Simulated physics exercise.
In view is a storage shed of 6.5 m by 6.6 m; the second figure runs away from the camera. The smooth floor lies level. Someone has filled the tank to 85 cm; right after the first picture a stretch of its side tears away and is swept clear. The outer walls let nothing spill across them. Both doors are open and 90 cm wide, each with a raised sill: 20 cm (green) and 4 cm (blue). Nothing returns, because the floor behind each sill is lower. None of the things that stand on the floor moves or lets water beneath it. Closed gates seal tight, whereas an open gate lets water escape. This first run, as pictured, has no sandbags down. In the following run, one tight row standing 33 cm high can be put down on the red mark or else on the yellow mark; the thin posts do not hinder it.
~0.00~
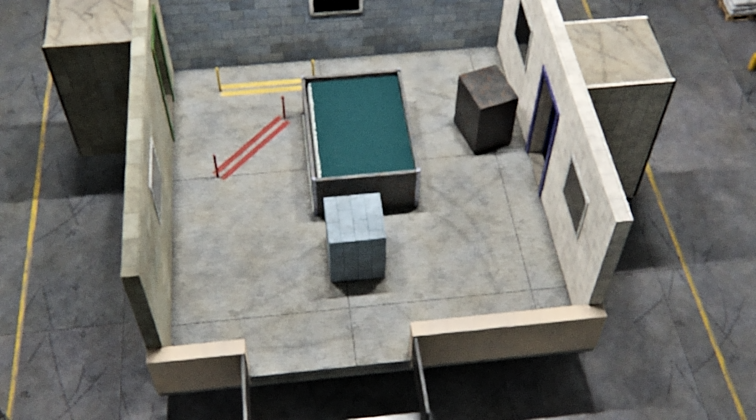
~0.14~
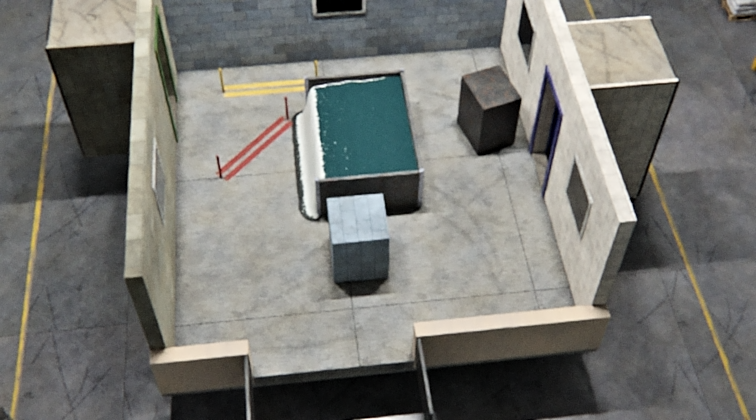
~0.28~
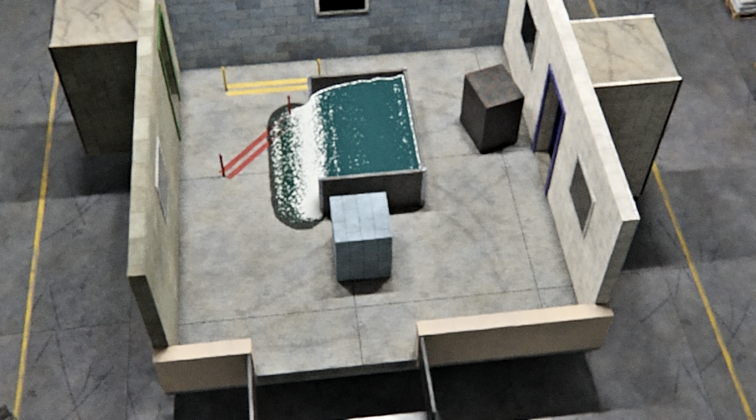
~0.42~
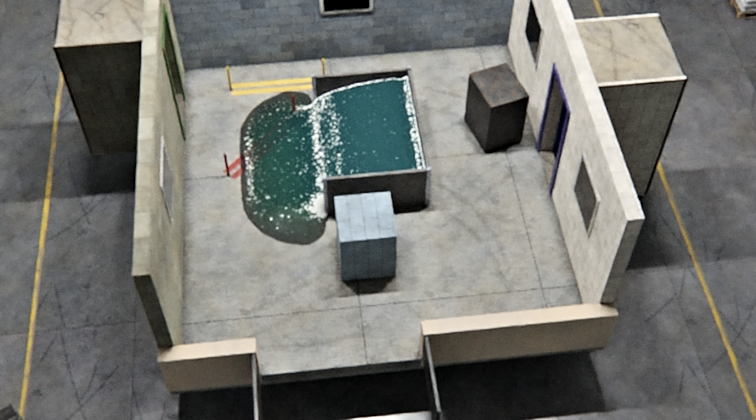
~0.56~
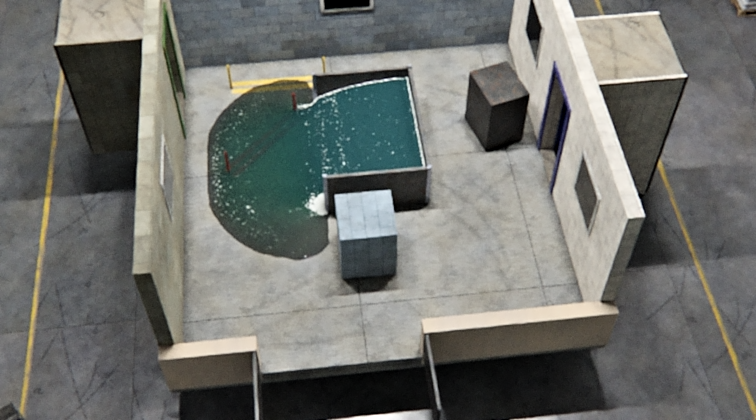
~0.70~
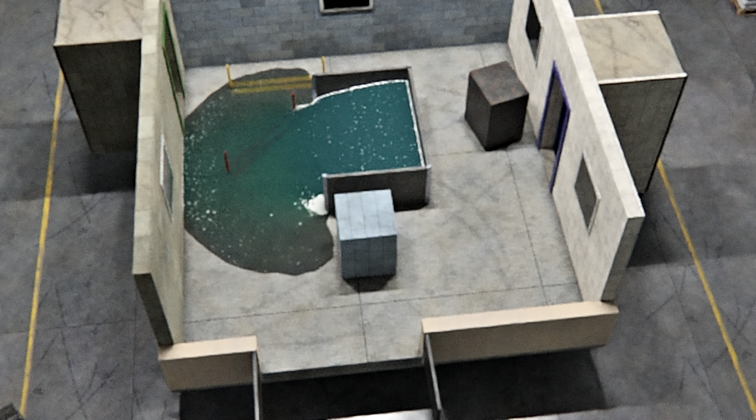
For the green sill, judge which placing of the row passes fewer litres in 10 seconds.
I would choose red.
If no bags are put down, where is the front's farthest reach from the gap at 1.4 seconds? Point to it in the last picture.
The farthest wet point sits close to (184, 327).
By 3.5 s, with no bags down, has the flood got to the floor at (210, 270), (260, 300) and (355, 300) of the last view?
Soaked, soaked, soaked.
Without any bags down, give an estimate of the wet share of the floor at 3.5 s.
60 %.
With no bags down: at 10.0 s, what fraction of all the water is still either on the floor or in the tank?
Something like 78 percent.
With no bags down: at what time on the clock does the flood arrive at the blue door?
Arrival: Blue 5.0 s.
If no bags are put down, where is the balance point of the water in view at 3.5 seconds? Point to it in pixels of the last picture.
I'd put it at around pixel (271, 178).
After 1.4 s water covers 35 % of the floor and is deepest (54 cm) near (195, 178) in the run without bags; in at the green door, 30 L with no bags, 0 L with the row on red, 36 L on yellow.
After 2.2 s water covers 35 % of the floor and is deepest (52 cm) near (185, 73) in the run without bags; in at the green door, 91 L with no bags, 2 L with the row on red, 141 L on yellow.
After 3.5 s water covers 60 % of the floor and is deepest (30 cm) near (184, 367) in the run without bags; in at the green door, 126 L with no bags, 9 L with the row on red, 178 L on yellow.
After 6.0 s water covers 85 % of the floor and is deepest (20 cm) near (508, 65) in the run without bags; in at the green door, 131 L with no bags, 9 L with the row on red, 186 L on yellow.
After 10.0 s water covers 100 % of the floor and is deepest (12 cm) near (400, 250) in the run without bags; in at the green door, 131 L with no bags, 9 L with the row on red, 186 L on yellow.
